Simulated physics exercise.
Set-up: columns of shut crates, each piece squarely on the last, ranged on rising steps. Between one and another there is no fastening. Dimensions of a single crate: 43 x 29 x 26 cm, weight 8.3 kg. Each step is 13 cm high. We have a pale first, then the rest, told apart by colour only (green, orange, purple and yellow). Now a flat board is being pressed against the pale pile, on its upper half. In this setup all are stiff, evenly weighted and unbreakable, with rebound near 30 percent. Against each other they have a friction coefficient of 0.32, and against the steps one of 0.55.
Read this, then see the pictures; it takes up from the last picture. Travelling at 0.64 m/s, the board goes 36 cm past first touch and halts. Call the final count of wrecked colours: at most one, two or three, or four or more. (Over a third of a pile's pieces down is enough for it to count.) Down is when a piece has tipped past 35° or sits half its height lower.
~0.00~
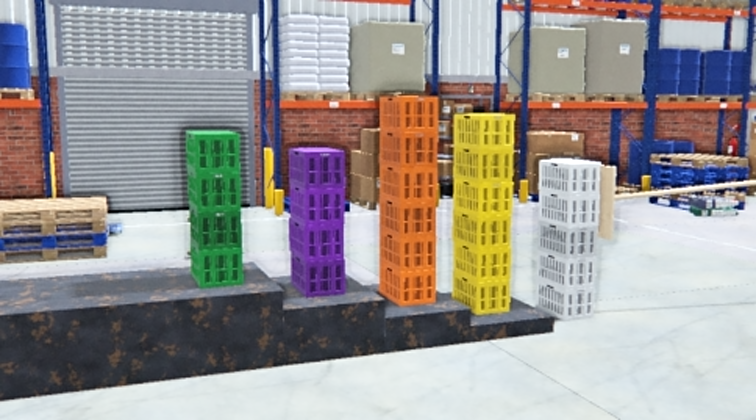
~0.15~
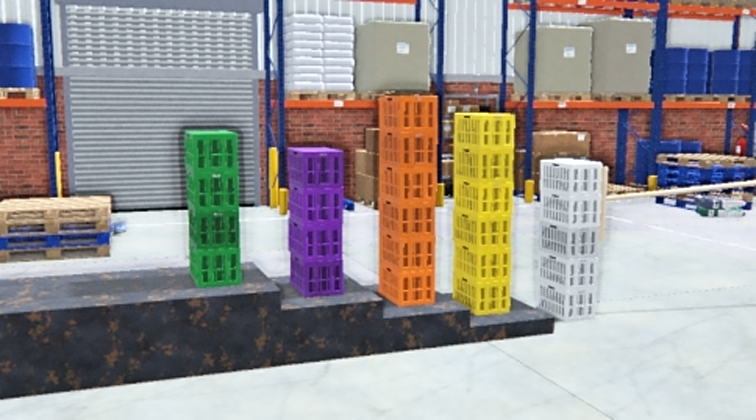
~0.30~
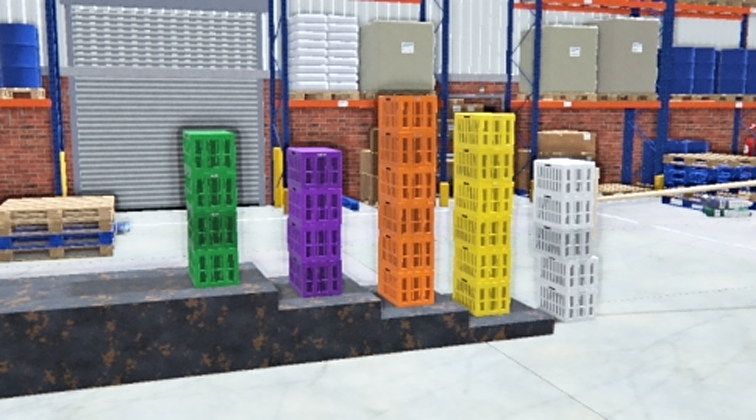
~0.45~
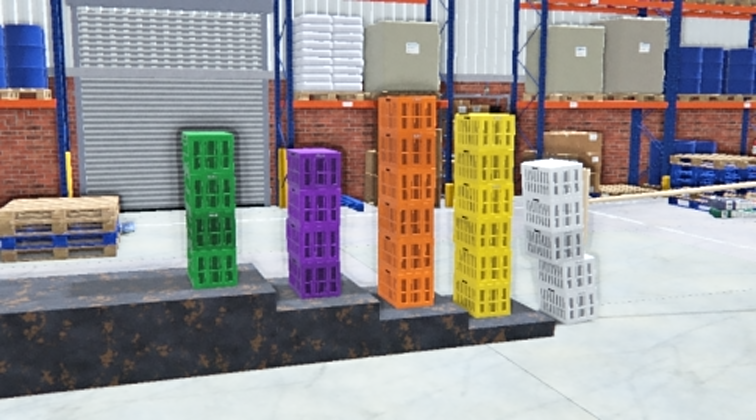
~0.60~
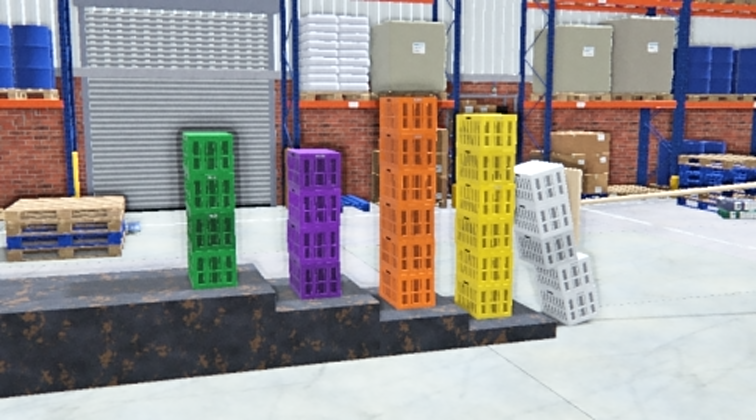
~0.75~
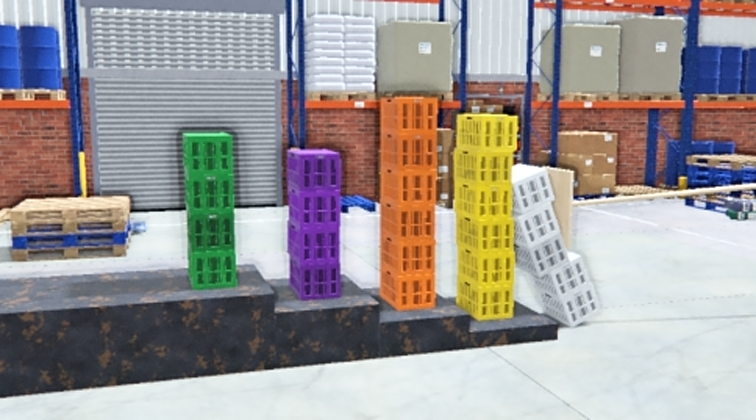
Final count: Four or more.
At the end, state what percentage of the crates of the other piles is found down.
The share is about 100 in a hundred.
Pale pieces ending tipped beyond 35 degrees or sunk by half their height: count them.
5.
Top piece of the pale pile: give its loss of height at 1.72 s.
About 30 cm.
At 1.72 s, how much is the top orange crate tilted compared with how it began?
I'd estimate close to 10°.
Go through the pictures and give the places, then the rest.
In the first frame (places mark the middle of the side facing us; the camera moves round a little), board (614, 194) 13 cm short; top yellow crate (498, 132); top orange crate (420, 114); the rest undisturbed.
The second frame shows board (605, 195) 32 mm short; top yellow crate (498, 132).
The third frame shows board (596, 195) 6 cm in; top yellow crate (497, 132).
The fourth frame shows board (587, 197) 16 cm in, top of the pale pile leaning 5°; top yellow crate (497, 133); the rest undisturbed.
The fifth frame shows board (579, 198) 26 cm in, top of the pale pile leaning 14°; top yellow crate (499, 133); the rest undisturbed.
The sixth frame shows board (571, 200) 35 cm in, top of the pale pile leaning 19°; top yellow crate (500, 133); top green crate (210, 155); 2 disturbed, none down.
After 1.72 s, 5 of the pale pile down; none of the 20 other crates down, 12 disturbed; top yellow crate leaning 23°, 8 cm lower; top orange crate leaning 12°.
After 2.44 s, 5 of the pale pile down; 14 of the 20 other crates down; top yellow crate leaning 39°, 48 cm lower; top green crate leaning 8°.
At rest (4.0 s), 5 of the pale pile down; 20 of the 20 other crates down; top green crate upside down; top purple crate on its side. Wrecked, green, orange, purple and yellow. As the last picture would show them, middles, top purple crate near (123, 266).
